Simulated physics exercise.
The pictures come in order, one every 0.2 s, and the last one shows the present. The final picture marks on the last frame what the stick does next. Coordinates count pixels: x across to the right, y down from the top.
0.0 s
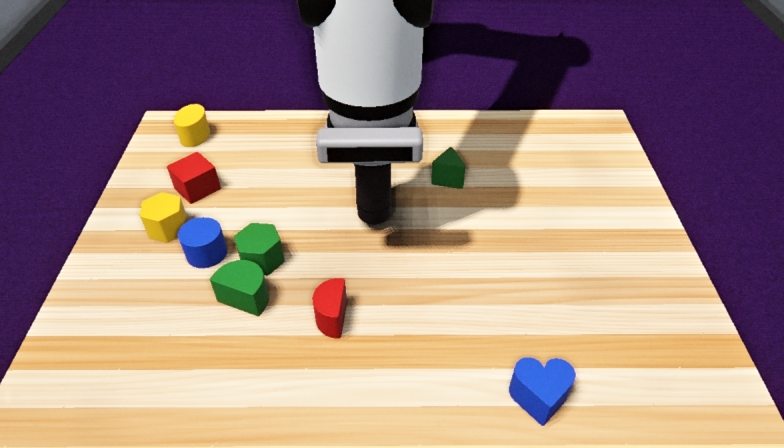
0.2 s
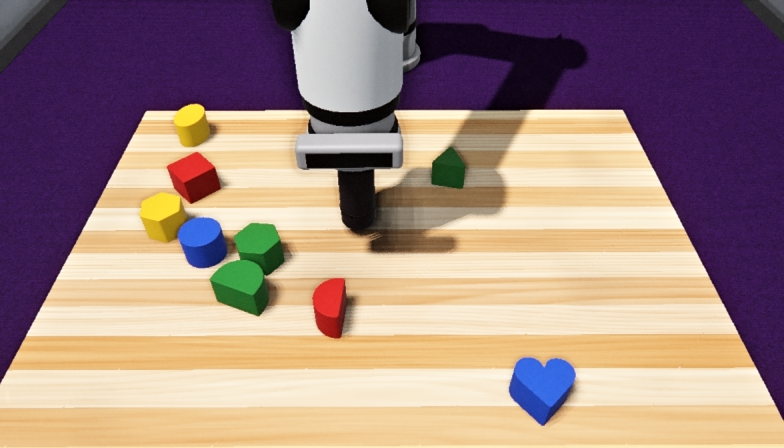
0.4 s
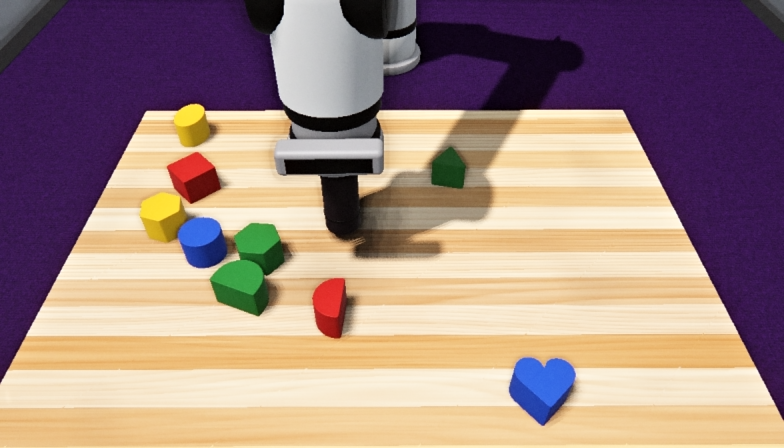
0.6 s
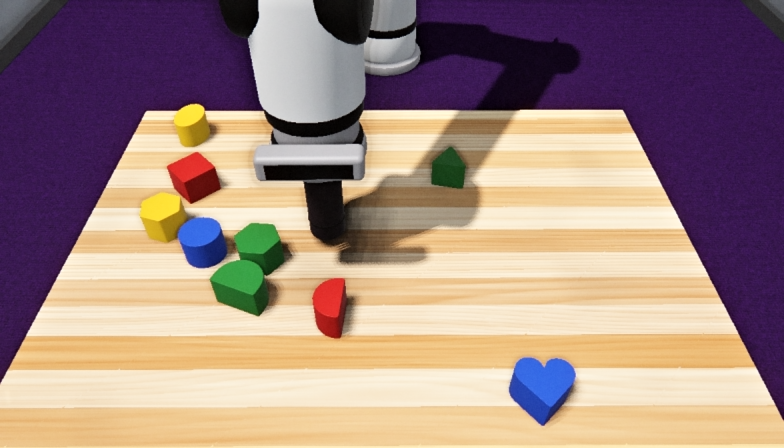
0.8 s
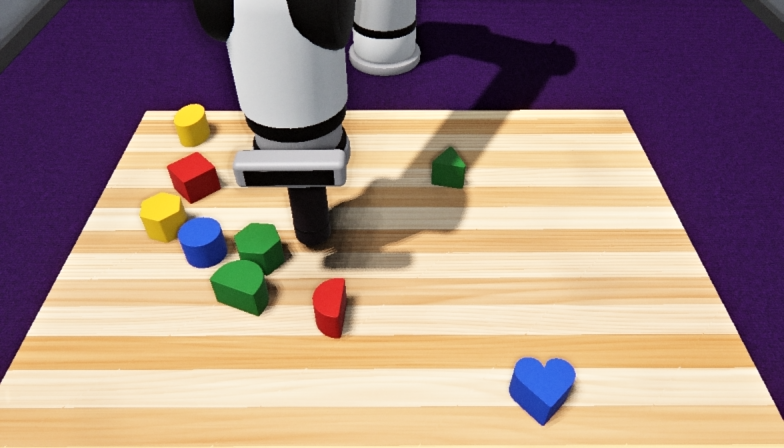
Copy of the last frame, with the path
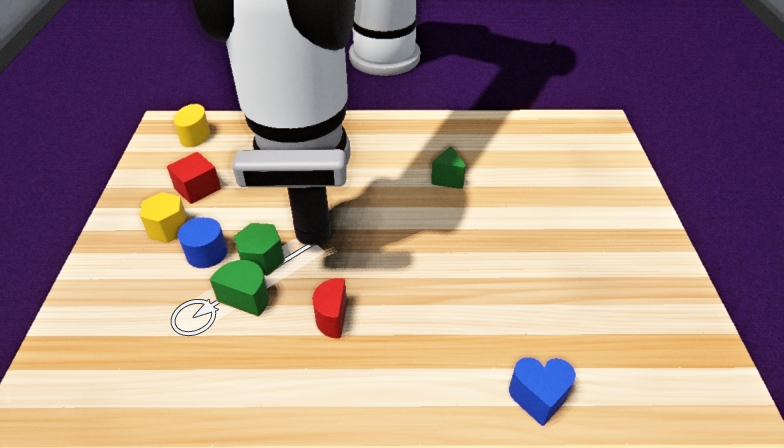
We see a robot arm with a dark stick above a wooden board of colourful blocks, moving a short way left and slightly toward the viewer, nearing the green hexagon while all the blocks stay still.
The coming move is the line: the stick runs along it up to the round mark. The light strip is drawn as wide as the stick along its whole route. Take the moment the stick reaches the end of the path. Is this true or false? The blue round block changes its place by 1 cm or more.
That claim is true.
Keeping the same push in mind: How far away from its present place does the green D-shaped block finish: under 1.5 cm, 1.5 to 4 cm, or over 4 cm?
Result: Over 4 cm.
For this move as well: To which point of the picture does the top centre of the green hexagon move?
The spot you're after is about (182, 258) in the image.
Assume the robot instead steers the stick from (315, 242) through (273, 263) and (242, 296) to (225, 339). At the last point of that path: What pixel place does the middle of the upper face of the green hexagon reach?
At the end it should sit near (201, 260).
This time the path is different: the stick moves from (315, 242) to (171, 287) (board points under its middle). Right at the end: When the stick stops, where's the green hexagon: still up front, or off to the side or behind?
Prediction: Still leading.
The line goes in a line from (315, 242) to (194, 317).
What follows on the original path. One third of the way, stick (275, 257); blue round block (195, 231); green hexagon (231, 245), turned 25° clockwise.
Two thirds of the way, stick (234, 282); blue round block (180, 228); green D-shaped block (216, 300), turned 40° anticlockwise; green hexagon (192, 257), turned 70° clockwise.
At the end, stick (190, 309); blue round block (180, 228); green D-shaped block (195, 328), turned 95° anticlockwise; green hexagon (182, 258), turned 95° clockwise; red D-shaped block unmoved.
